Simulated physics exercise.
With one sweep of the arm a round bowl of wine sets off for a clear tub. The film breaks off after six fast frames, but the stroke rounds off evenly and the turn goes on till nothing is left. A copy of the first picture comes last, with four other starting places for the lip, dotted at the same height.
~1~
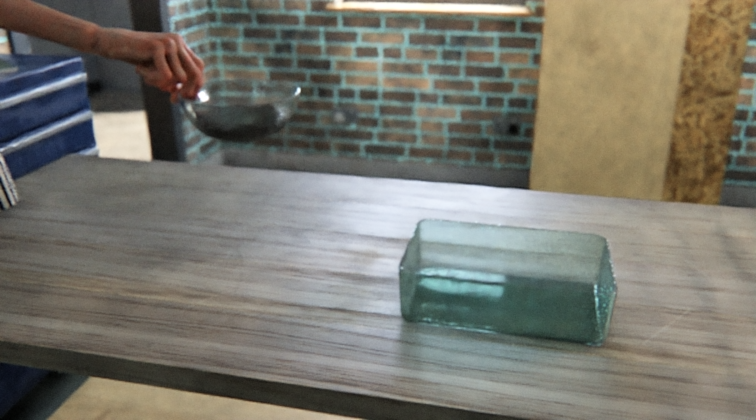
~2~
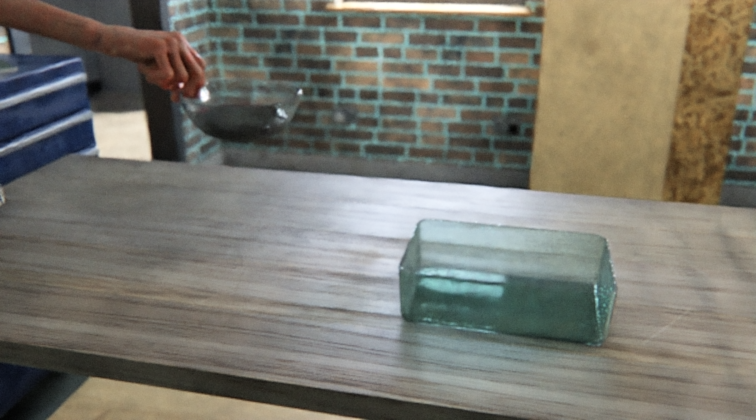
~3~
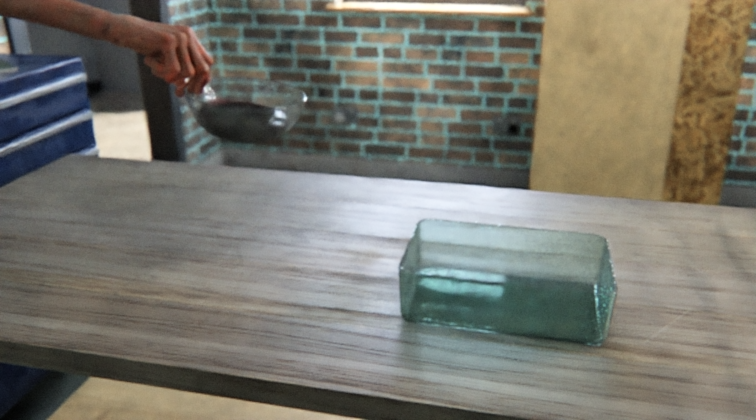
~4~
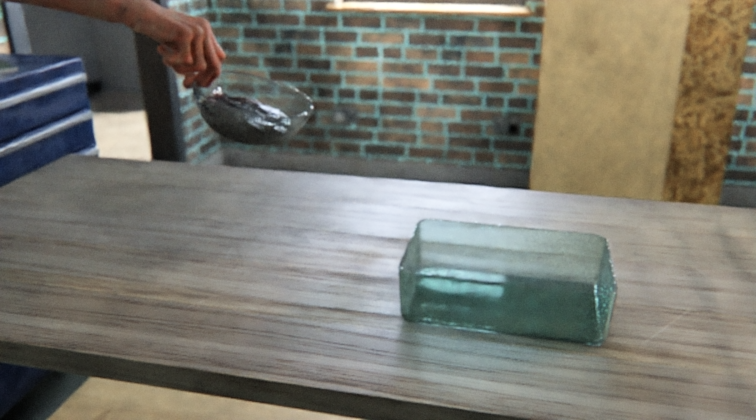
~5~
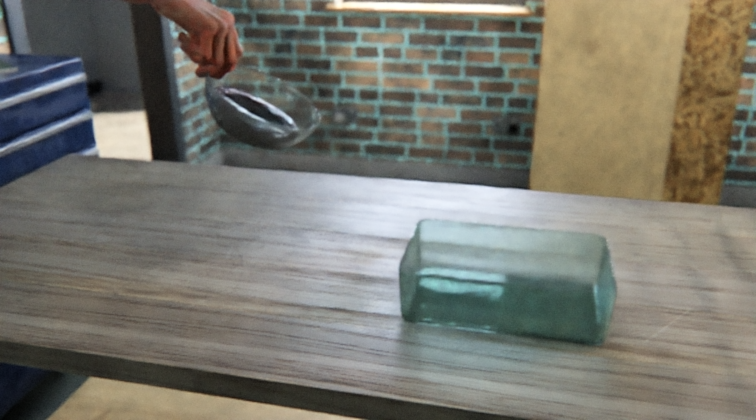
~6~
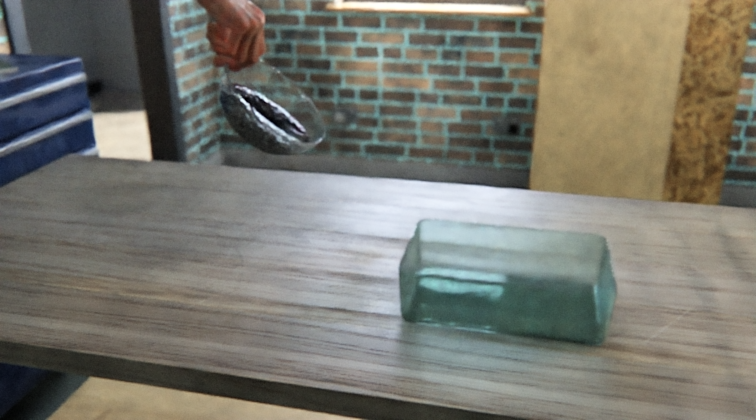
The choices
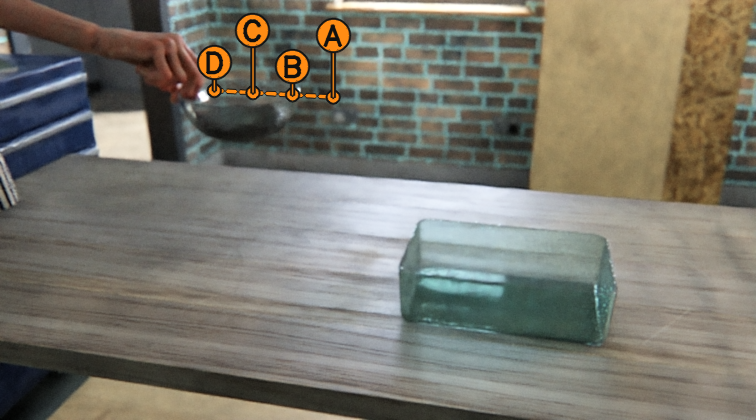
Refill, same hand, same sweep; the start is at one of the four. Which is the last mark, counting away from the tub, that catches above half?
It is A.
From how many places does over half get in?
One of them.
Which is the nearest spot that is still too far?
B.
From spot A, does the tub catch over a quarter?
Yes.
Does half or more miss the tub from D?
Yes, that goes wrong.
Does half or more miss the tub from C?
Yes, it does.
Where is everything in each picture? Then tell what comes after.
Upright, lip at (294, 94); tub from (401, 317) to (606, 342); nothing has left yet.
Upright, lip at (296, 96); nothing has left yet.
Tipped about 6°, lip at (301, 101); nothing has left yet.
Tipped about 15°, lip at (308, 111); nothing has left yet.
Tipped about 27°, lip at (315, 124); nothing has left yet.
Tipped about 42°, lip at (321, 139); nothing has left yet.
On the marked copy, A at (333, 97); B at (292, 94); C at (252, 92); D at (214, 90).
With A, about 82 % lands in the tub, 4 % falls short and 14 % goes beside or beyond.
With B, about 2 % lands in the tub, 95 % falls short and 3 % goes beside or beyond.
With C, about 0 % lands in the tub, 100 % falls short.
With D, about 0 % lands in the tub, 100 % falls short.
